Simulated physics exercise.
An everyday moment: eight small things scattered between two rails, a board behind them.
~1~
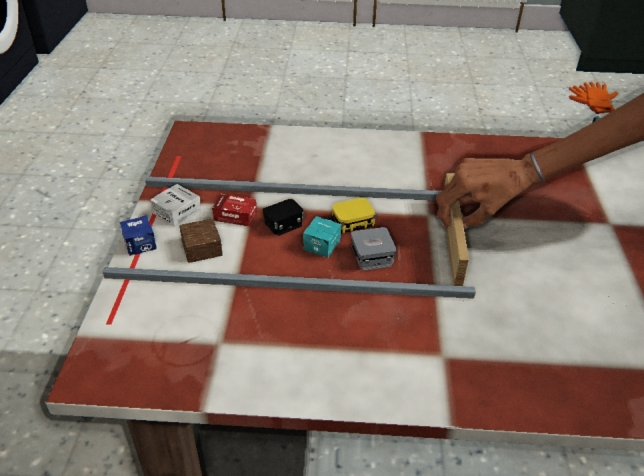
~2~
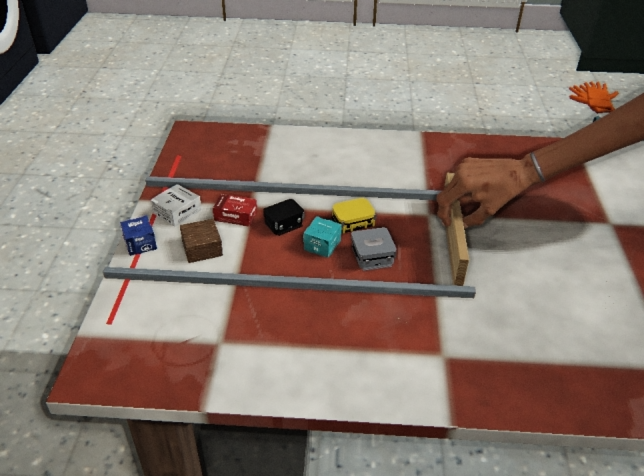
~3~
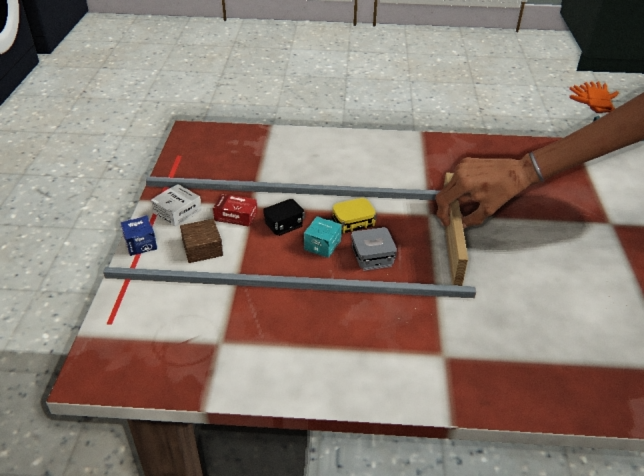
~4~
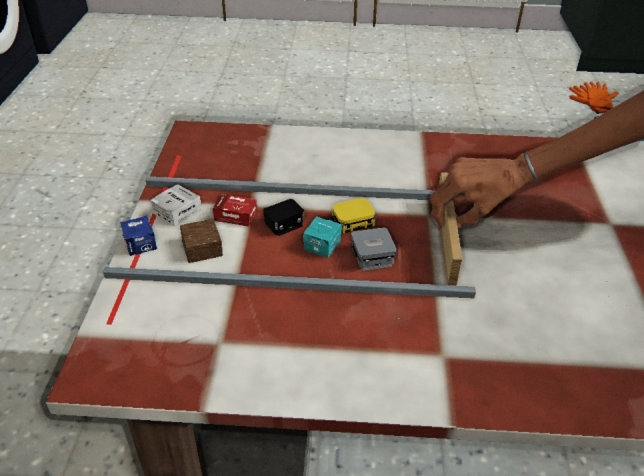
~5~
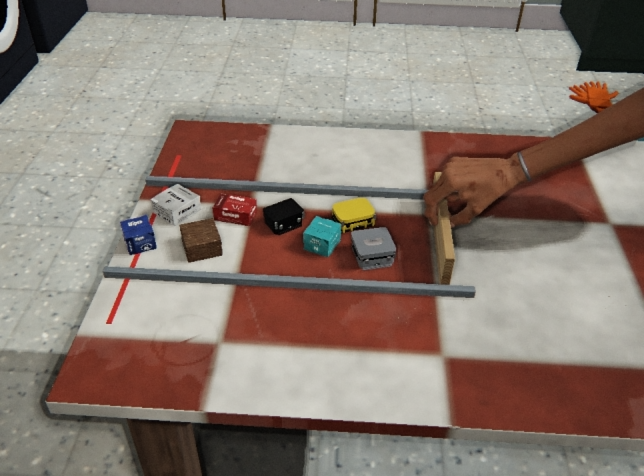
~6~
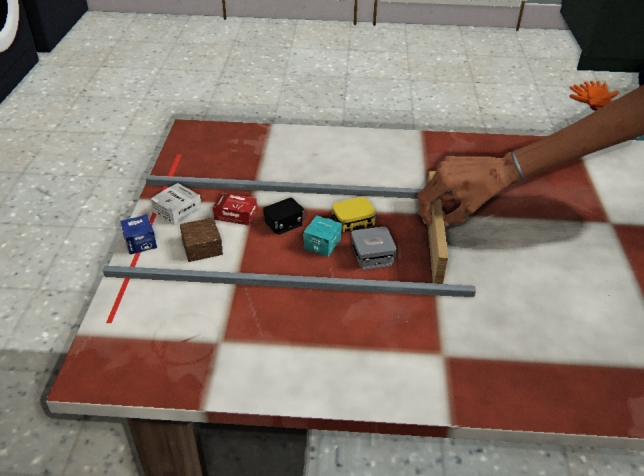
A hand sliding a wooden board slightly left between two rails, while eight small boxes and blocks sit still on a checkered table.
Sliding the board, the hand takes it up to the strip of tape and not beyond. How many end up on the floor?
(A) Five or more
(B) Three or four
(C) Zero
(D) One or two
A.
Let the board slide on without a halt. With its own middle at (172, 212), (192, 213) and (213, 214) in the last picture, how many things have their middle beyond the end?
First 6, then 3, then 1.
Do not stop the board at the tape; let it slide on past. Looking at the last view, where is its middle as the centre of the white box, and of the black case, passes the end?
Points: About (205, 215) and about (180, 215).
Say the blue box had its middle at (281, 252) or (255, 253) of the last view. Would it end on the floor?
In turn it stays on; does not fall.
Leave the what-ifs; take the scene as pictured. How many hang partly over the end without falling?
I'd put it at 2.
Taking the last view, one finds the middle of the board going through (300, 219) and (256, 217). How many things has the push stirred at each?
At that stage 6; at the next, 8.
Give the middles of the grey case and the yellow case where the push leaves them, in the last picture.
In the last picture they sit at about (124, 233) and about (140, 199).
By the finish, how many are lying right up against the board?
All in all, 2.
Soon after, none off yet; blue box at rest near (139, 235); white box at rest near (176, 204); brown block at rest near (201, 239).
After that, none off yet; blue box displaced about its own width near (118, 232); white box displaced about its own width near (157, 197); brown block displaced about its own width near (149, 236).
In the end, the number that fall off is five or more; gone, turquoise box, black case, red box, brown block, white box and blue box.
